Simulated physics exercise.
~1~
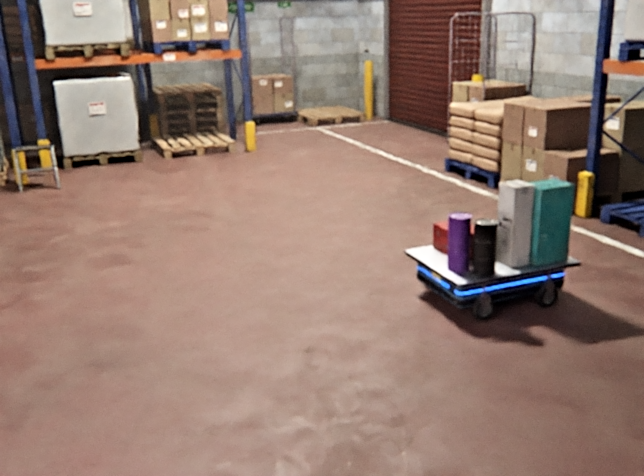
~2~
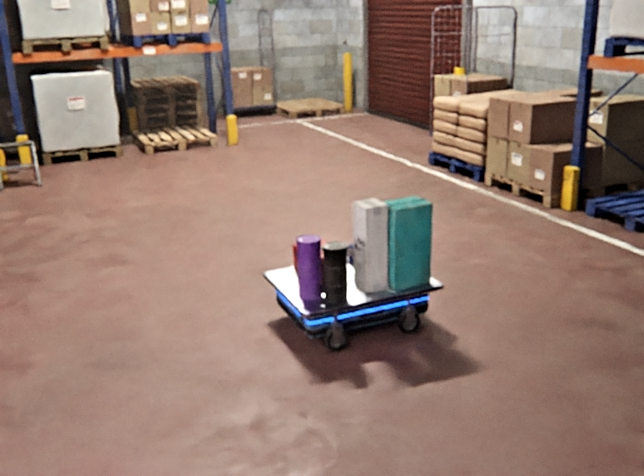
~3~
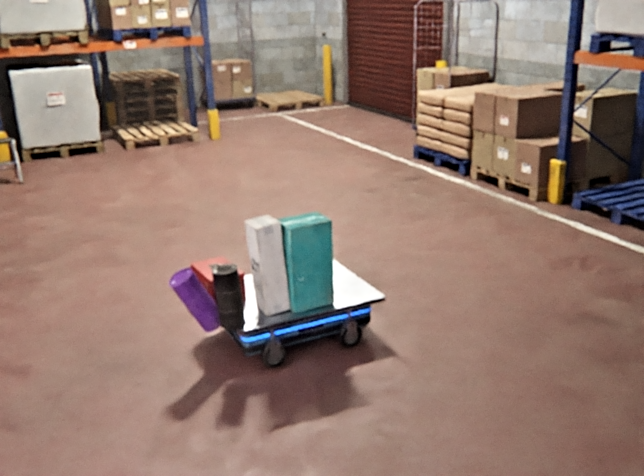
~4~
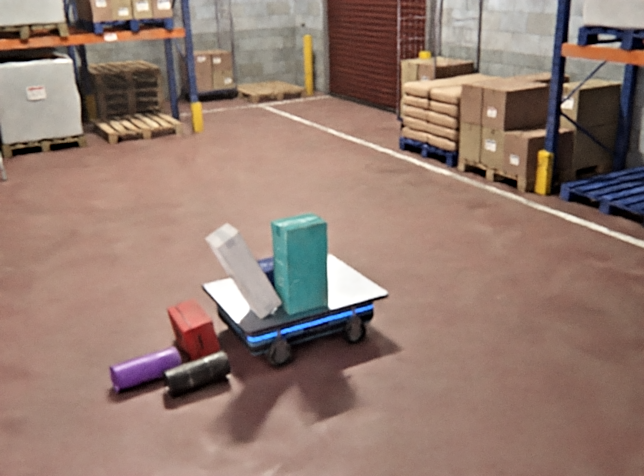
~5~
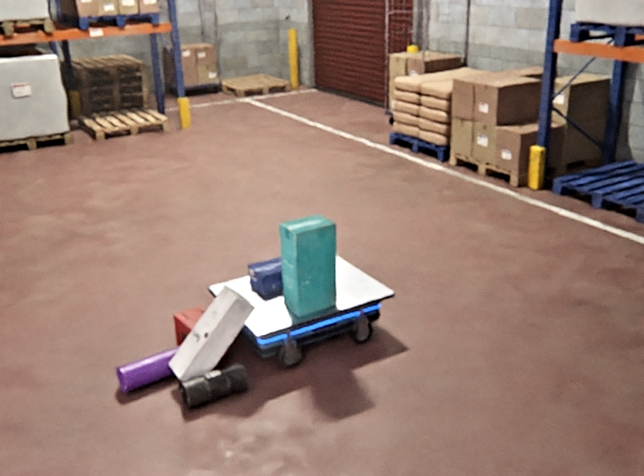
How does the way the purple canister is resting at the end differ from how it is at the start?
At the start the purple canister stands upright on the cart's deck. By the end it lies on its side on the floor to the left of the cart.
